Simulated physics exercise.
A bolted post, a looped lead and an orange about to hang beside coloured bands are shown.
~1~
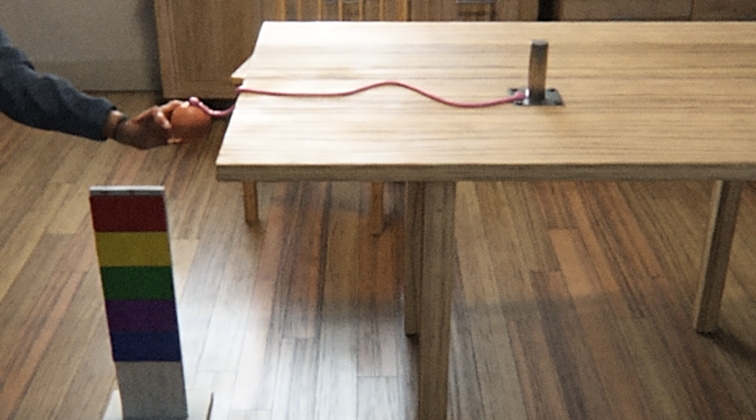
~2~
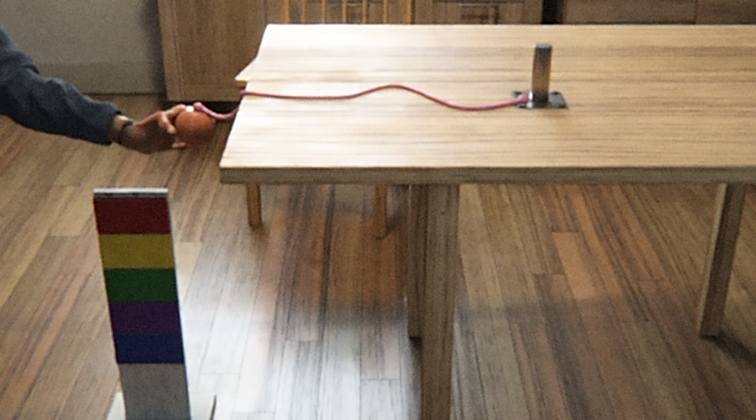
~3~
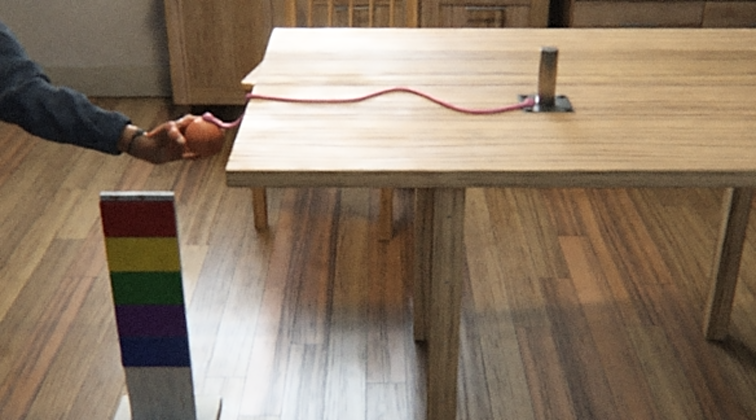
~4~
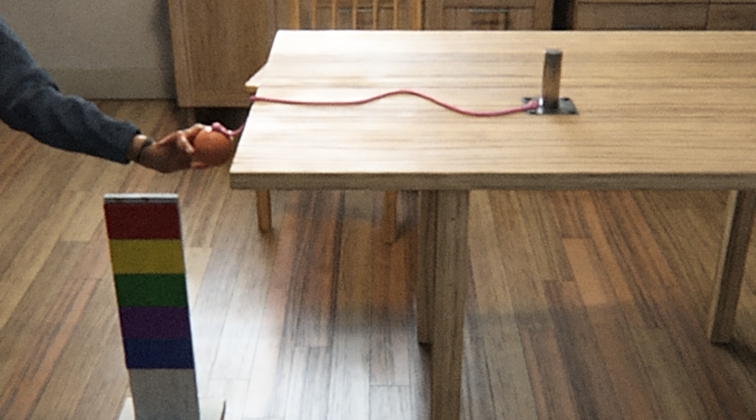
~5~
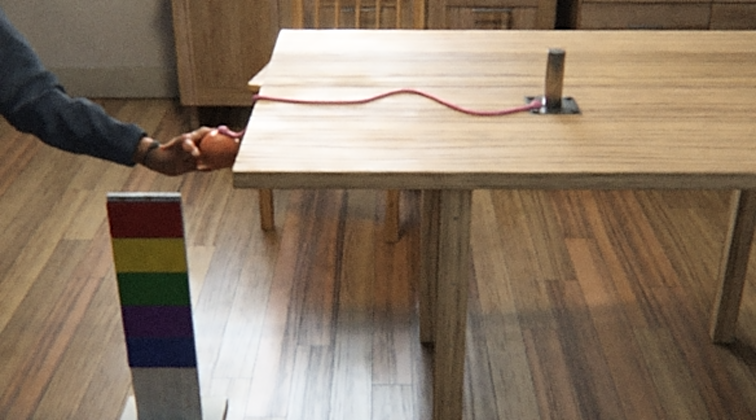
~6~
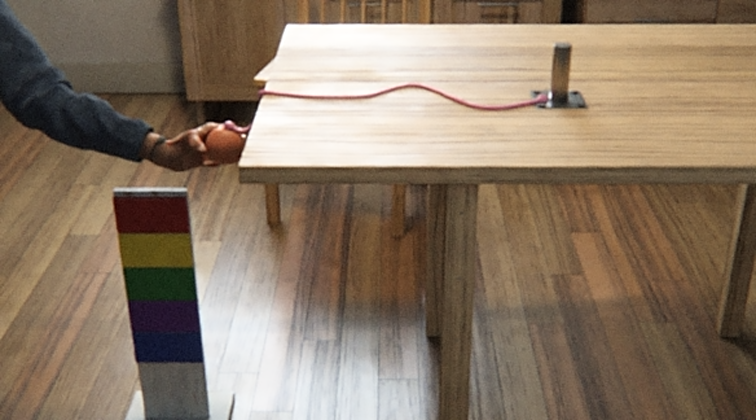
A hand holding an orange on a pink cord moved slightly to the right, close to the table's edge, above a stand with coloured bands, while the cord lay in gentle curves across the tabletop.
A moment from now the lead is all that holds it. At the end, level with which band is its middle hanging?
Level with red.
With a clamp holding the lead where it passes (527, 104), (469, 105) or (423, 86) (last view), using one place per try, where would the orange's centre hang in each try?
Result per try (px, approx.): (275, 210); (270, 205); (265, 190).
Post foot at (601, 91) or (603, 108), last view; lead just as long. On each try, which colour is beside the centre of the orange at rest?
Answer, in order: None, it hangs higher, higher than all five.
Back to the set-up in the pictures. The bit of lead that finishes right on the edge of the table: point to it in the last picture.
Answer: The point at (304, 96).
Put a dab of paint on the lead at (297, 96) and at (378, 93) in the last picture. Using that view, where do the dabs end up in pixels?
End points: Roughly (264, 102); roughly (336, 91).
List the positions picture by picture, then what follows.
In the first frame, orange (191, 123); red (128, 215); yellow (132, 250); green (137, 284); purple (141, 316); blue (145, 348).
In the second frame, orange (195, 127); lead through (499, 106) (437, 100) (380, 87) (320, 97) (252, 94).
In the third frame, orange (205, 138).
In the fourth frame, orange (214, 147); lead through (509, 112) (447, 106) (390, 93) (330, 103) (262, 99).
In the fifth frame, orange (219, 150).
In the sixth frame, orange (226, 146); lead through (518, 105) (456, 100) (399, 87) (338, 97) (271, 93).
Soon after, orange near (237, 212); level with red.
After that, orange near (297, 209); level with red.
And then, orange near (267, 215); level with red.
In the end, orange near (273, 214); level with red. The red one.
